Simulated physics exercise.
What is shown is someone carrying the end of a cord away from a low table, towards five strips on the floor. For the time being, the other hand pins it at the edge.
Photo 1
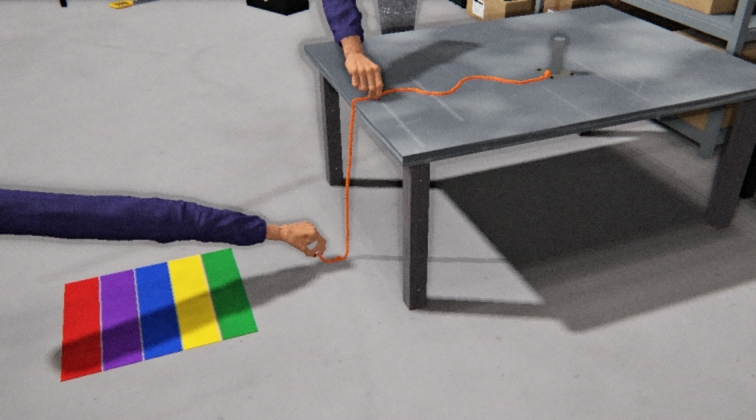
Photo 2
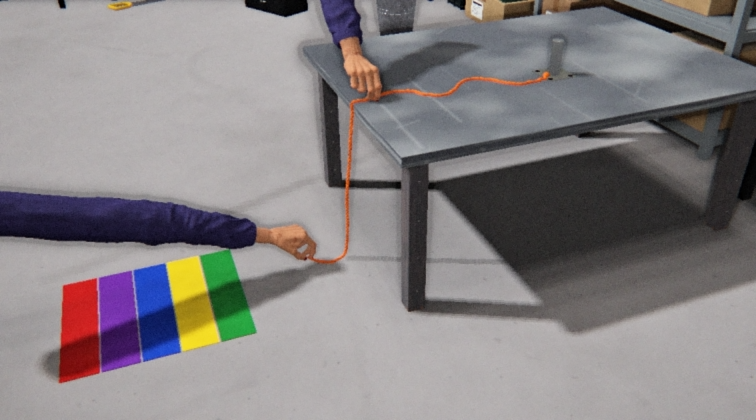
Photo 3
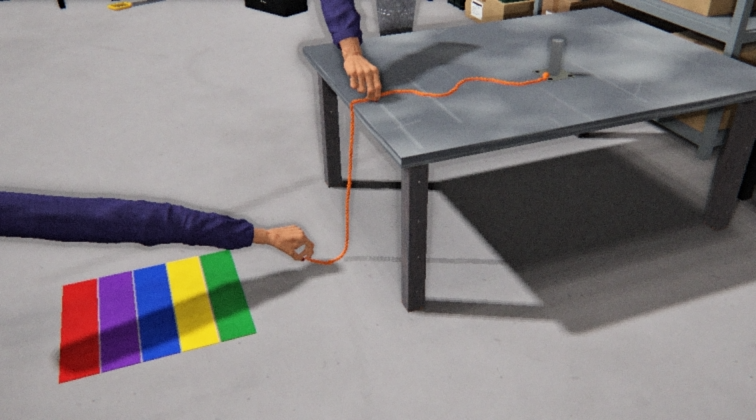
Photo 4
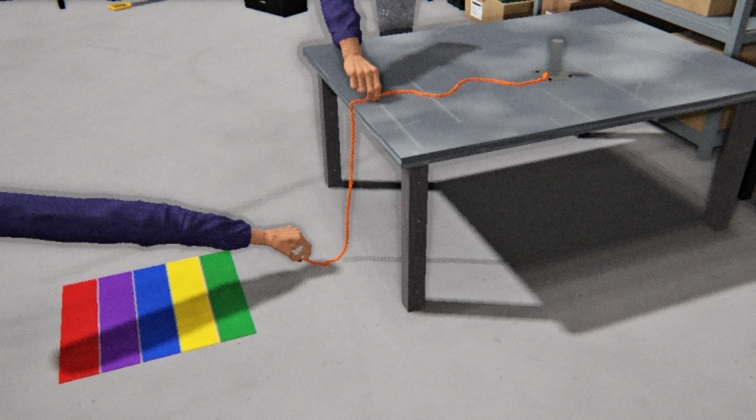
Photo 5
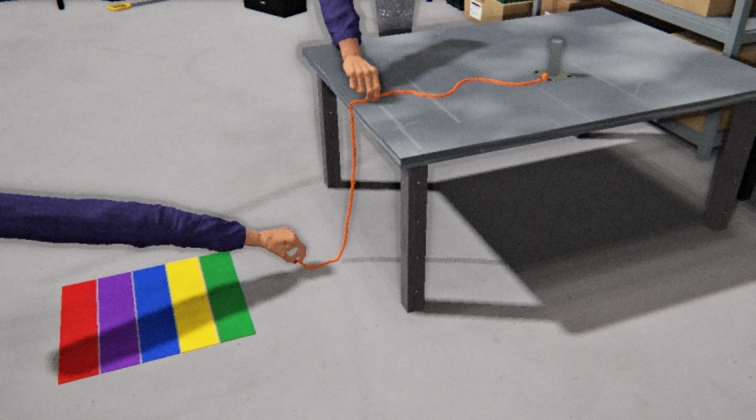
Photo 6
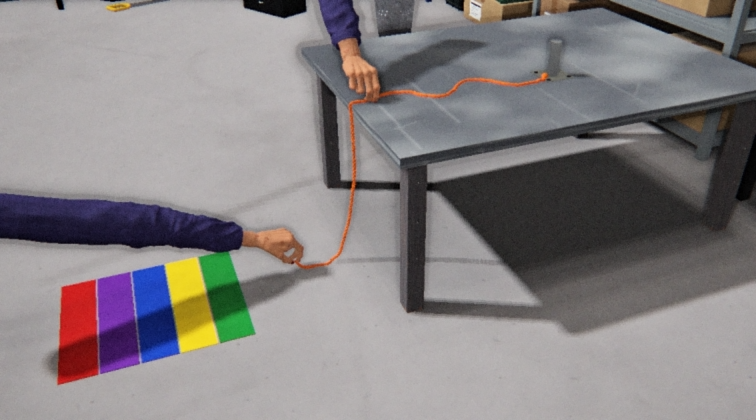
A hand slowly drawing an orange cord's end slightly left toward coloured floor strips, another hand pinning it at the table edge.
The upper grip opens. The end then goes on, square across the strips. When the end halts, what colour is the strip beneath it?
Blue.
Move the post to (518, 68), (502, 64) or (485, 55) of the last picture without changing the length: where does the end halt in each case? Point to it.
You'd get roughly (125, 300), (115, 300) and (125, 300), one for each try.
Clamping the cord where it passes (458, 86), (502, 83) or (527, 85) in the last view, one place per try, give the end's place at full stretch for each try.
Try by try, around (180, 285), (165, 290) and (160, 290).
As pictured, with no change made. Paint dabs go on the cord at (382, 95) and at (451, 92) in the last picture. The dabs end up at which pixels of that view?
End: (349, 111) and then (423, 94).
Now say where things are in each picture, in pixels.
End (318, 254); green (236, 318); yellow (199, 327); blue (161, 337); purple (122, 347); red (81, 357), in the first picture.
End (308, 257); cord through (528, 83) (463, 82) (410, 91) (352, 114) (348, 181) (347, 244), in the second picture.
End (305, 258), in the third picture.
End (303, 258); cord through (528, 83) (463, 82) (410, 92) (353, 114) (351, 181) (346, 245), in the fourth picture.
End (298, 260), in the fifth picture.
End (295, 261); cord through (527, 84) (461, 83) (409, 92) (351, 115) (354, 181) (342, 246), in the sixth picture.
Soon after, end near (224, 277); over green.
Then, end near (179, 287); over yellow.
At full stretch, end near (152, 294); over blue. Over blue.
